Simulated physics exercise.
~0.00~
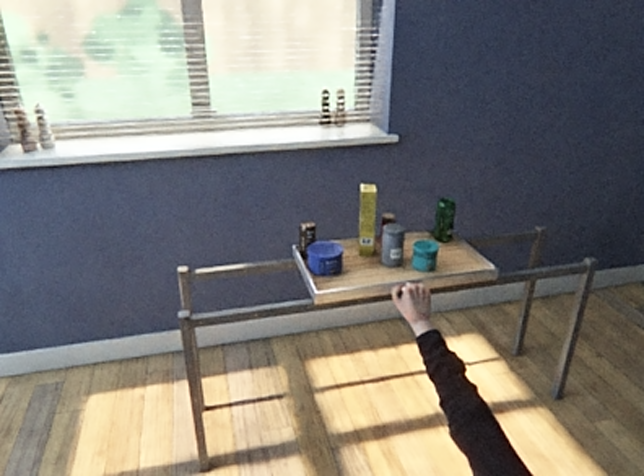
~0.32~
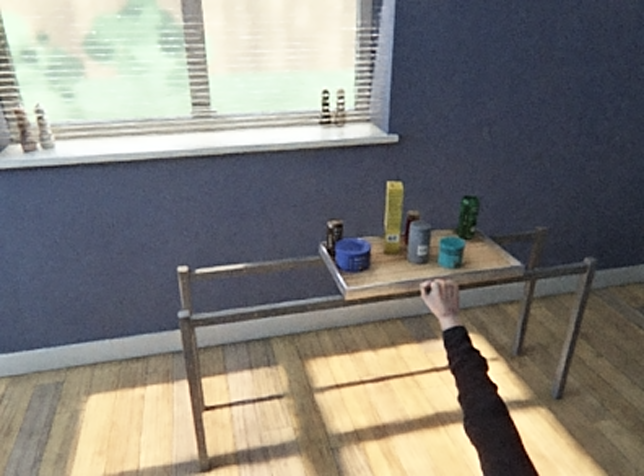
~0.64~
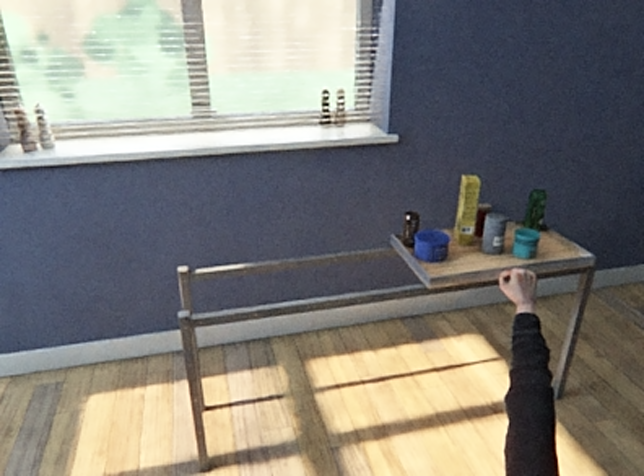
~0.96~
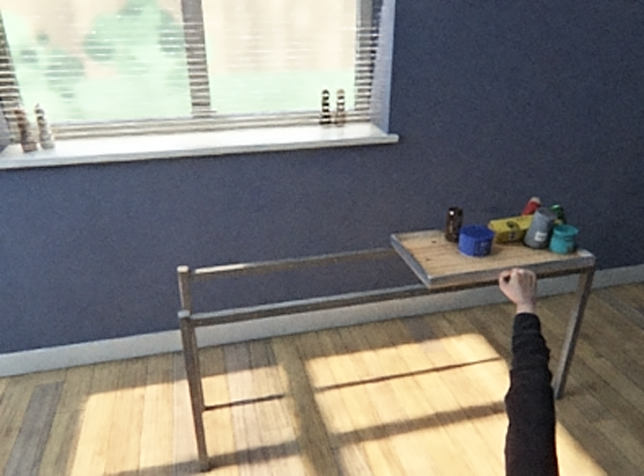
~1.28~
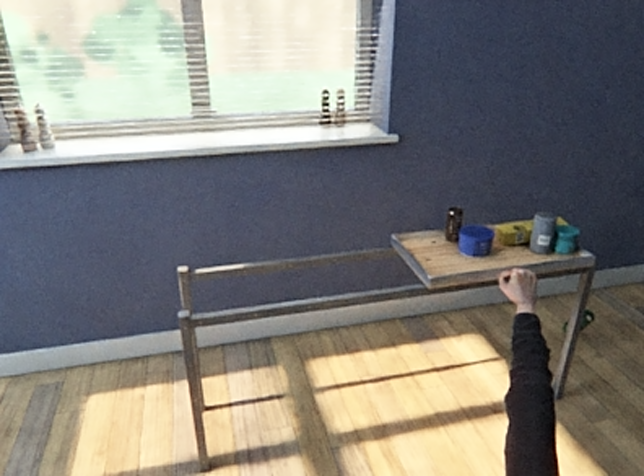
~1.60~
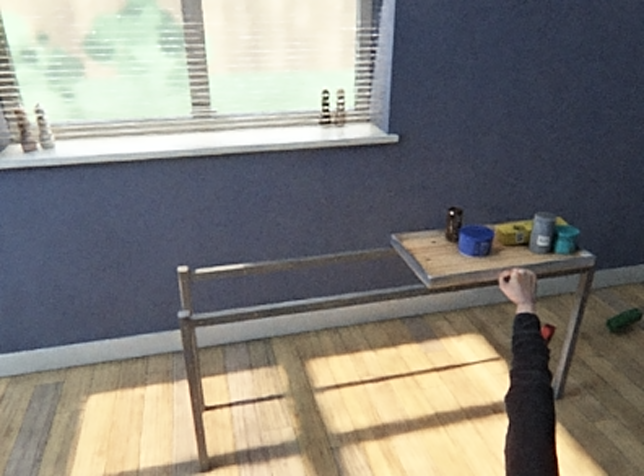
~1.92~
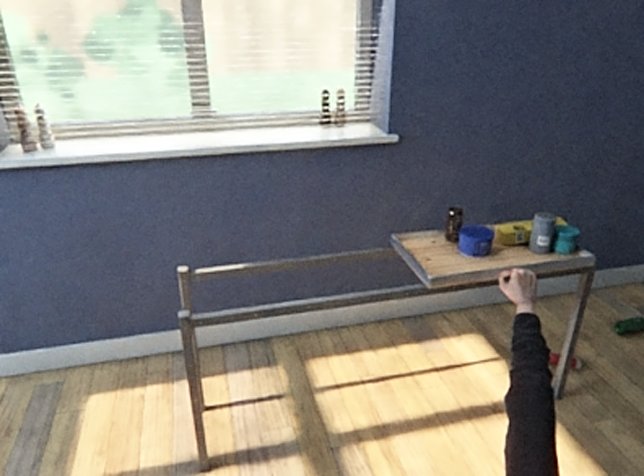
At first, a wooden tray holding a yellow carton, a green can, a blue tub and several other small containers sits midway along a metal frame beneath a window, with a hand at its front edge. The hand pushes the tray to the right, and everything rides along upright. At the right end the tray stops dead, and its load lurches right, the carton toppling and the blue tub sliding a little. The green can and a red shaker then drop off to the floor. They end lying there, while the carton rests on its side among the containers still standing.
